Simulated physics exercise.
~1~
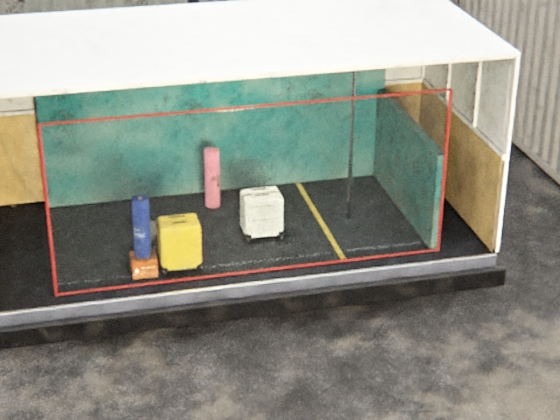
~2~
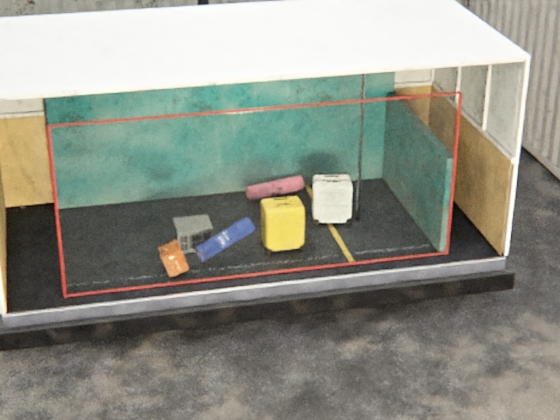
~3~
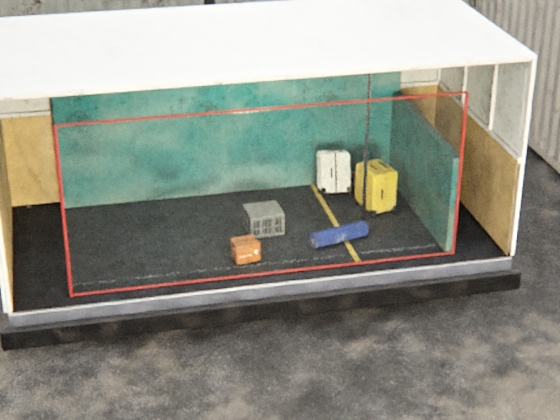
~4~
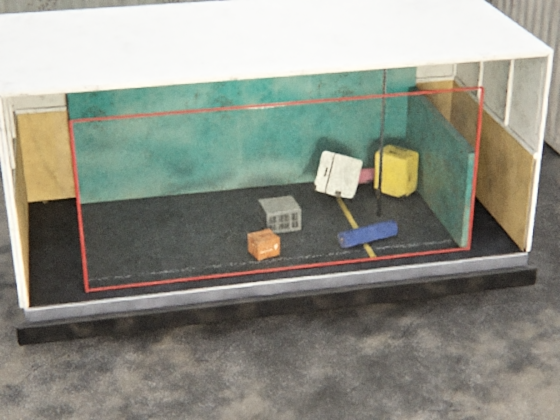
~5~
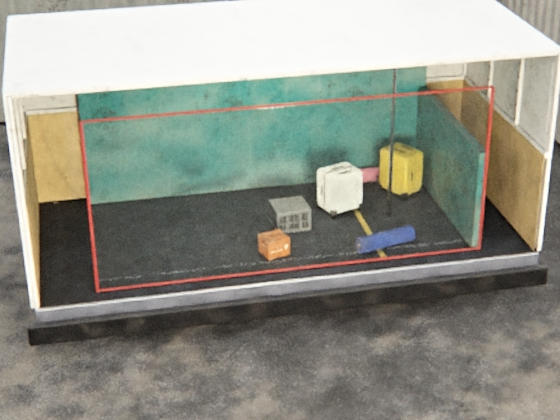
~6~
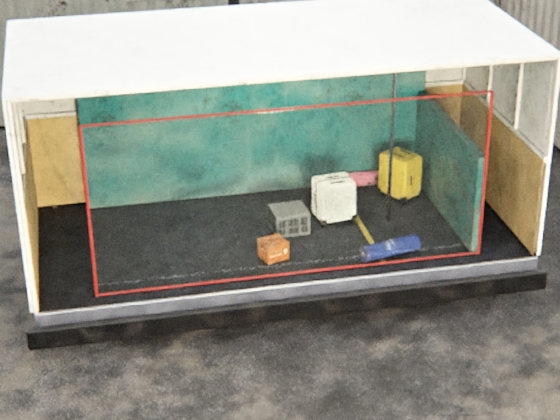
Inside an open-sided bay, cases, rolls, a crate and a carton shift right and settle.
